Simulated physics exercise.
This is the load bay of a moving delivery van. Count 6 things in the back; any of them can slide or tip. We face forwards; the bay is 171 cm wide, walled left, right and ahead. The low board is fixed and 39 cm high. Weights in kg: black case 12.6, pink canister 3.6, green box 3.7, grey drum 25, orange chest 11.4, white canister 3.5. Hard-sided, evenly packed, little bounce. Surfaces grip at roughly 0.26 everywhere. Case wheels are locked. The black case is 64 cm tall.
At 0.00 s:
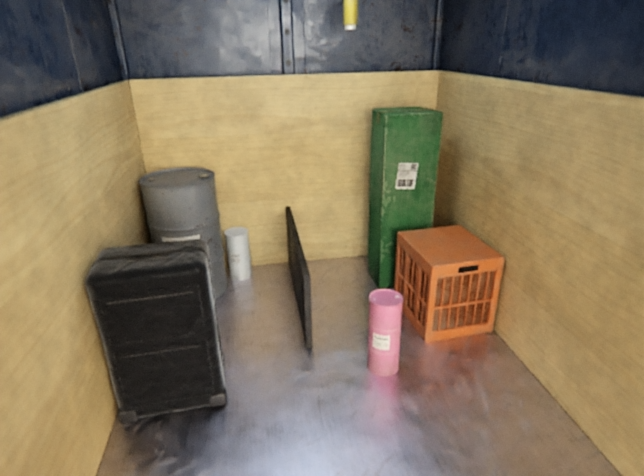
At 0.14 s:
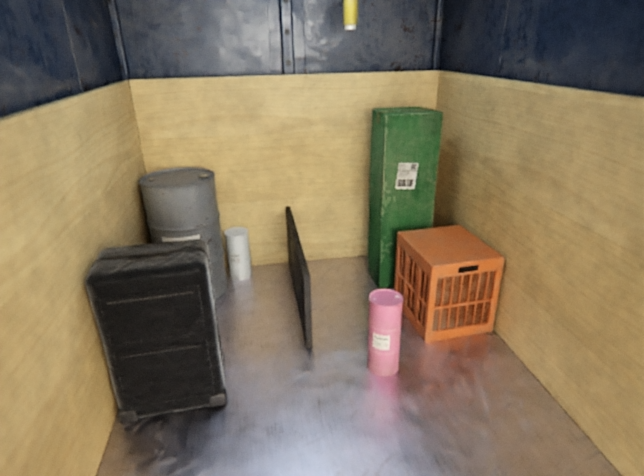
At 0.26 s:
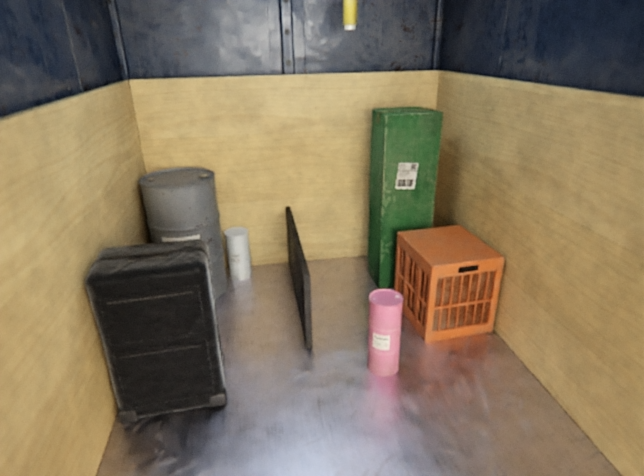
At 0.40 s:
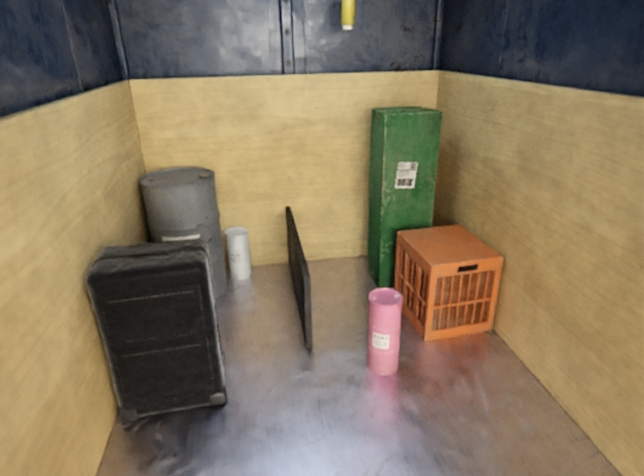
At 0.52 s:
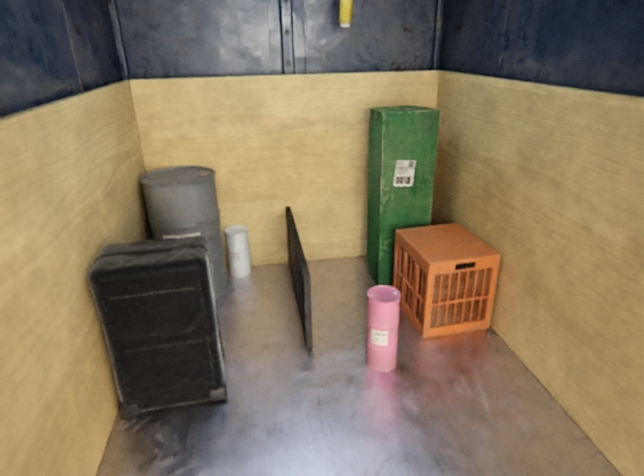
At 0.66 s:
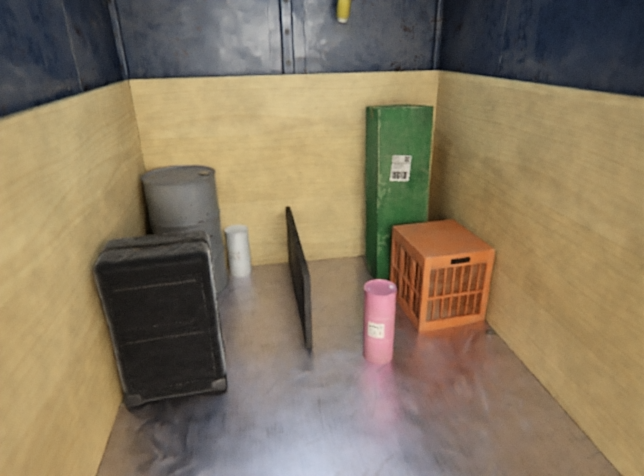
Black case, green box, orange chest and pink canister standing still in a van bay, then sliding slightly towards the front wall.
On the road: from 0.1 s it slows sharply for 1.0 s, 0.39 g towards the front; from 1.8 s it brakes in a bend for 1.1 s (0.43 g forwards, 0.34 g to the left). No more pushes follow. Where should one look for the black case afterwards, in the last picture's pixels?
Look near (179, 263).
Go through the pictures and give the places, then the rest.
Smooth; black case (165, 328); pink canister (384, 333), in the first frame.
Force 0.06 g forwards; grey drum (187, 237); orange chest (444, 280), in the second frame.
Force 0.25 g forwards; white canister (239, 253); pink canister (384, 333), in the third frame.
Force 0.39 g forwards; green box (401, 200); grey drum (187, 236), in the fourth frame.
Force 0.39 g forwards; green box (399, 198) shifted 3 cm; orange chest (441, 277) shifted 3 cm, in the fifth frame.
Force 0.39 g forwards; black case (168, 316) shifted 8 cm; pink canister (379, 322) shifted 8 cm, in the sixth frame.
Around 0.86 s, force 0.37 g forwards; black case shifted 20 cm near (172, 300); green box at 5° to upright; orange chest shifted 20 cm.
Around 1.06 s, force 0.06 g forwards; black case shifted 36 cm near (177, 283); pink canister shifted 34 cm; orange chest shifted 30 cm.
Around 2.26 s, force 0.43 g forwards, 0.34 g left; black case shifted 51 cm near (178, 268); pink canister shifted 51 cm; orange chest shifted 31 cm.
Around 2.56 s, force 0.43 g forwards, 0.34 g left; black case shifted 56 cm near (179, 263); pink canister shifted 80 cm; orange chest shifted 31 cm.
Finally (3.5 s), not toppled but over 15 cm from the start, black case, pink canister, green box and orange chest; the other 2 still in place (within 15 cm). In the last view, black case near (179, 263).
